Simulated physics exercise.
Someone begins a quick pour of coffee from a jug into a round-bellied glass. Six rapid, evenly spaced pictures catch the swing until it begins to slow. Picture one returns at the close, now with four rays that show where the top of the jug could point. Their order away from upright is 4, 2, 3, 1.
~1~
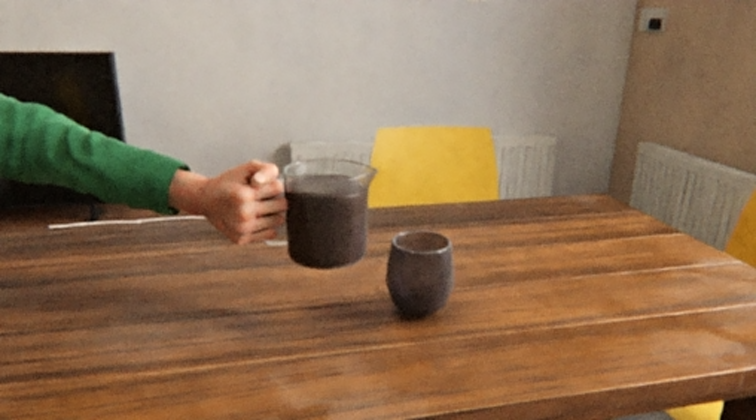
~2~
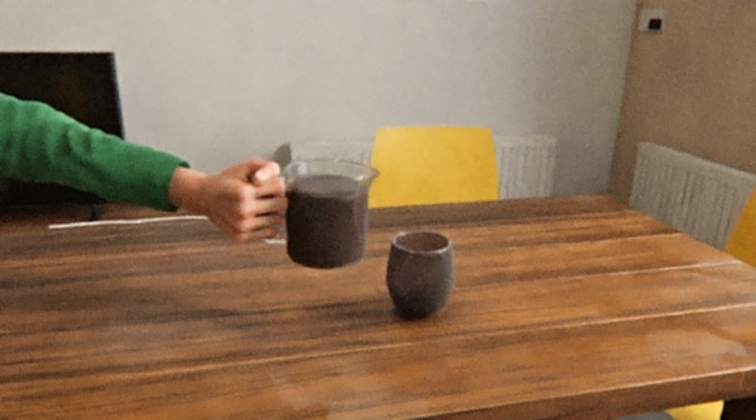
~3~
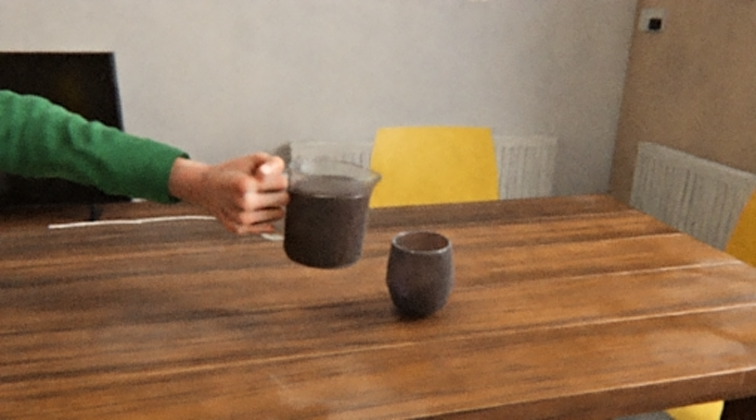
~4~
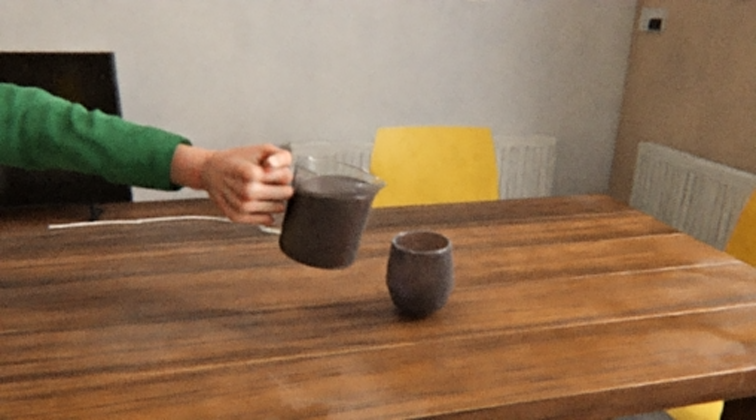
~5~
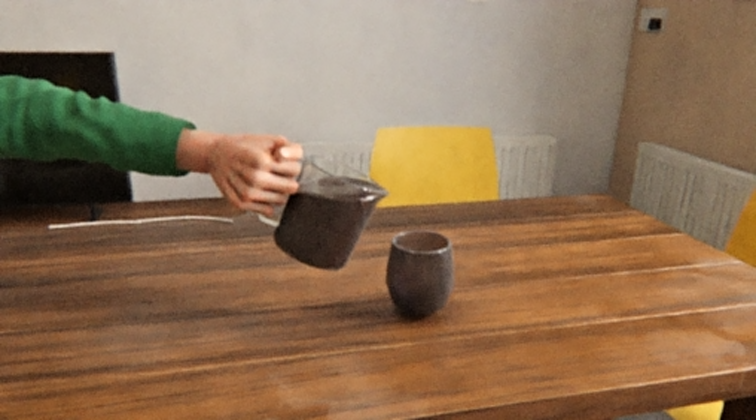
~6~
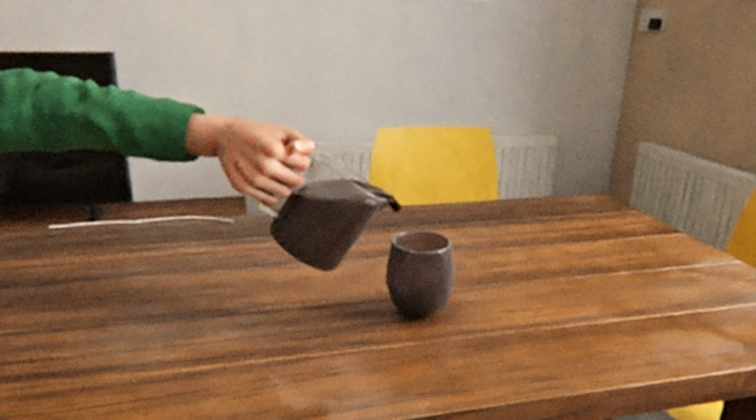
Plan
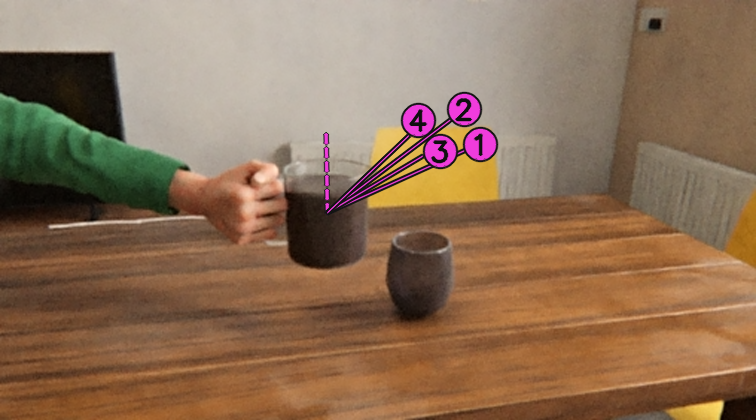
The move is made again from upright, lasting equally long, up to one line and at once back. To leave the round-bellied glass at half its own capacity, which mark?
Best: 2.
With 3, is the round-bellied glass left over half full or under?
Over half.
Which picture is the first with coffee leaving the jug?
Picture 6.
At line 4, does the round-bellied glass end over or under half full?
Under.
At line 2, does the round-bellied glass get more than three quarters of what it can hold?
No.
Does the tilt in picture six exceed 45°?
No, it does not.
On the marked copy, 1 at (465, 150); 2 at (450, 119); 3 at (422, 156); 4 at (408, 135).
For line 1, the round-bellied glass ends with about 74 % of what it can hold; 4 % of the coffee is spilt.
For line 2, the round-bellied glass ends with about 49 % of what it can hold.
For line 3, the round-bellied glass ends with about 63 % of what it can hold.
For line 4, the round-bellied glass ends with about 35 % of what it can hold.
